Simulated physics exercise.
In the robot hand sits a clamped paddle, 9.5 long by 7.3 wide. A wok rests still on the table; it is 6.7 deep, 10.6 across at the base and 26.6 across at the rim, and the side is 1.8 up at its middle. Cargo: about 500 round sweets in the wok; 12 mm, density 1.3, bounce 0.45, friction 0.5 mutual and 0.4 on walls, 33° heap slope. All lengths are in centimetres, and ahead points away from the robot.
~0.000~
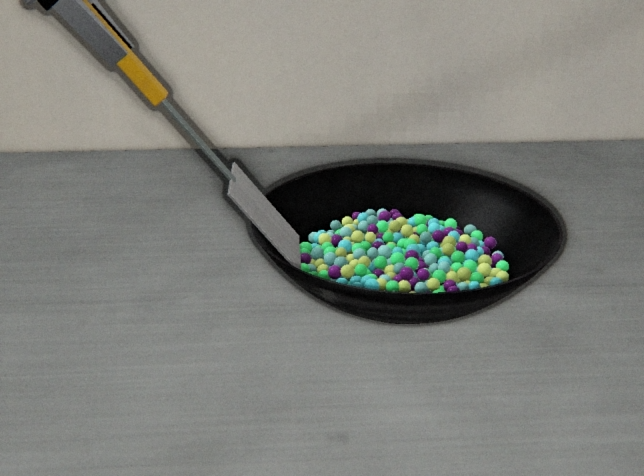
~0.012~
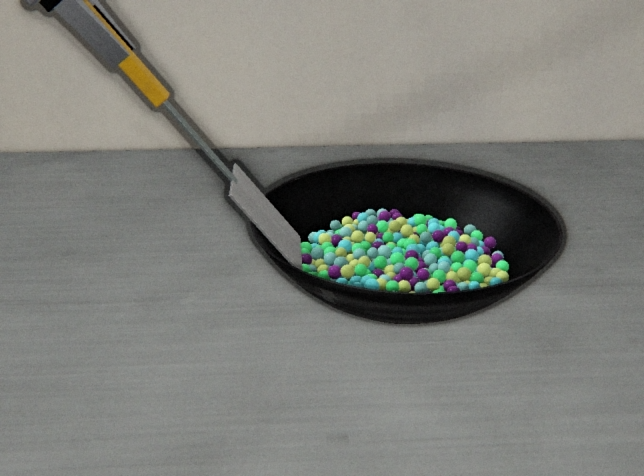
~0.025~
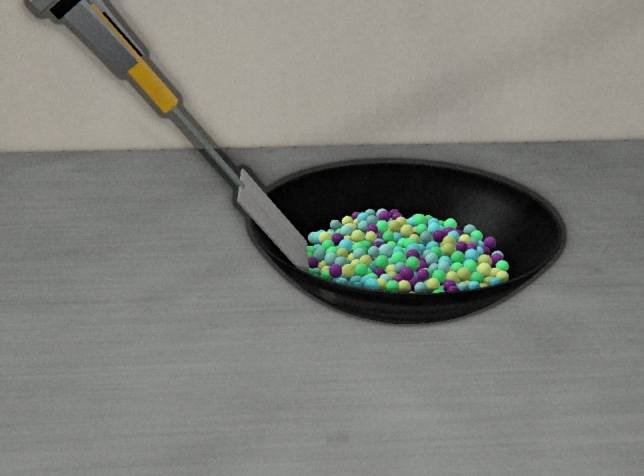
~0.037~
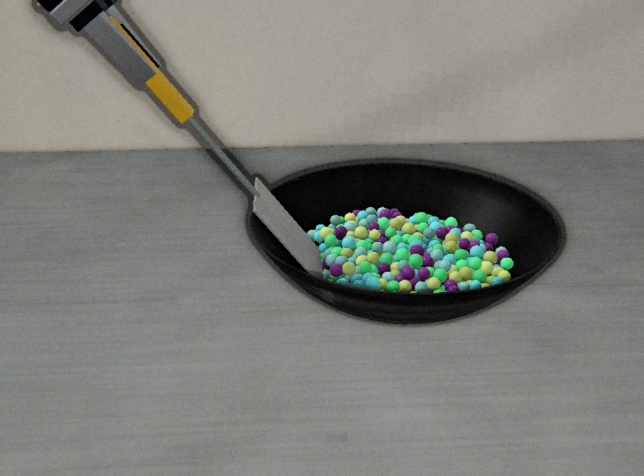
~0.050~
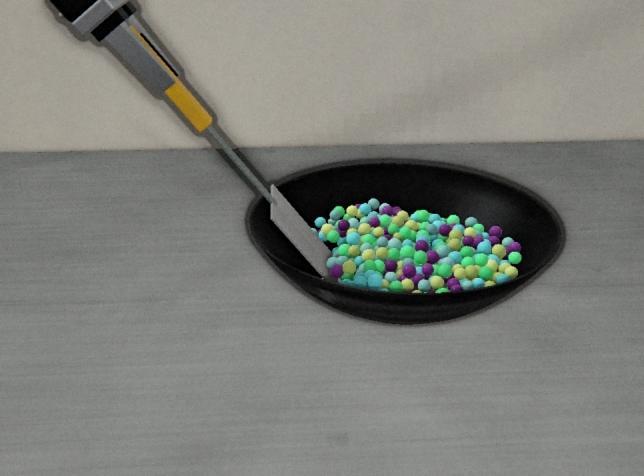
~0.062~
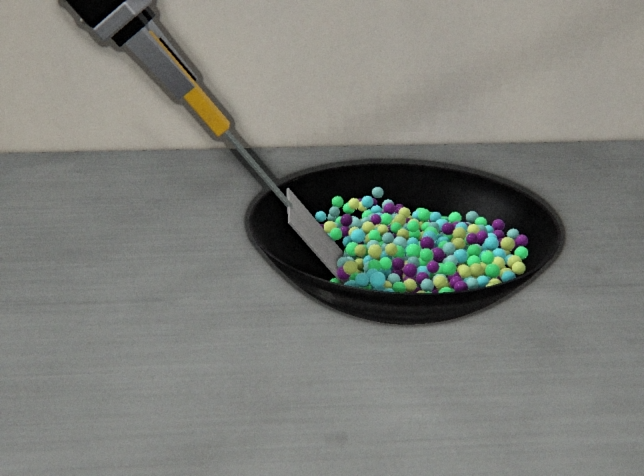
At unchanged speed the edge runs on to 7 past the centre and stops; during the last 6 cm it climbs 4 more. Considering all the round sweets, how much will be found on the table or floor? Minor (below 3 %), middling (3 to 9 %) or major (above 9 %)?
Major.
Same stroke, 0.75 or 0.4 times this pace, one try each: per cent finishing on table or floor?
Estimates, in order: 15 % and 5 %.
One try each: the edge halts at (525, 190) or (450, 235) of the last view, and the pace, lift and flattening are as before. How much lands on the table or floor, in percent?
About 45 and 10 per cent.
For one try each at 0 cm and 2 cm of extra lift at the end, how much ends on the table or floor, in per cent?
I'd put it near 15 in a hundred, then near 25 in a hundred.
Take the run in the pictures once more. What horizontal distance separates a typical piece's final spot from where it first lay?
I'd estimate close to 5 centimetres.
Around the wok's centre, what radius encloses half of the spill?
It works out to near 32 cm.
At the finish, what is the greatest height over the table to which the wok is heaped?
Roughly 6.5 centimetres.
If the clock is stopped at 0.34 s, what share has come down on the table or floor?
I'd say close to 5 in a hundred.
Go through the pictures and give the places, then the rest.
The first picture shows paddle top edge at (231, 177), sloping 53°; upper third of the load around (399, 249), from x 305 to 505, top at y 215; 496 in the wok.
The second picture shows paddle top edge at (232, 178), sloping 53°; upper third of the load around (399, 249), from x 305 to 500, top at y 215.
The third picture shows paddle top edge at (240, 184), sloping 53°; upper third of the load around (401, 249), from x 310 to 500, top at y 215.
The fourth picture shows paddle top edge at (255, 193), sloping 53°; upper third of the load around (403, 247), from x 315 to 505, top at y 215.
The fifth picture shows paddle top edge at (272, 200), sloping 53°; upper third of the load around (405, 247), from x 310 to 515, top at y 205.
The sixth picture shows paddle top edge at (288, 204), sloping 53°; upper third of the load around (413, 244), from x 310 to 520, top at y 195; 496 in the wok.
By 0.09 s, sloping 53°, highest piece 7 above the table; 496 in the wok.
By 0.12 s, sloping 53°, highest piece 8 above the table; 496 in the wok.
By 0.34 s, sloping 53°, highest piece 26 above the table; 380 in the wok, 20 on the table or floor, 96 on the blade or in flight.
By 1.39 s, sloping 53°, highest piece 6 above the table; 380 in the wok, 116 on the table or floor.
Final count, 380 in the wok, 116 on the table or floor. That is 23 % on the table or floor.
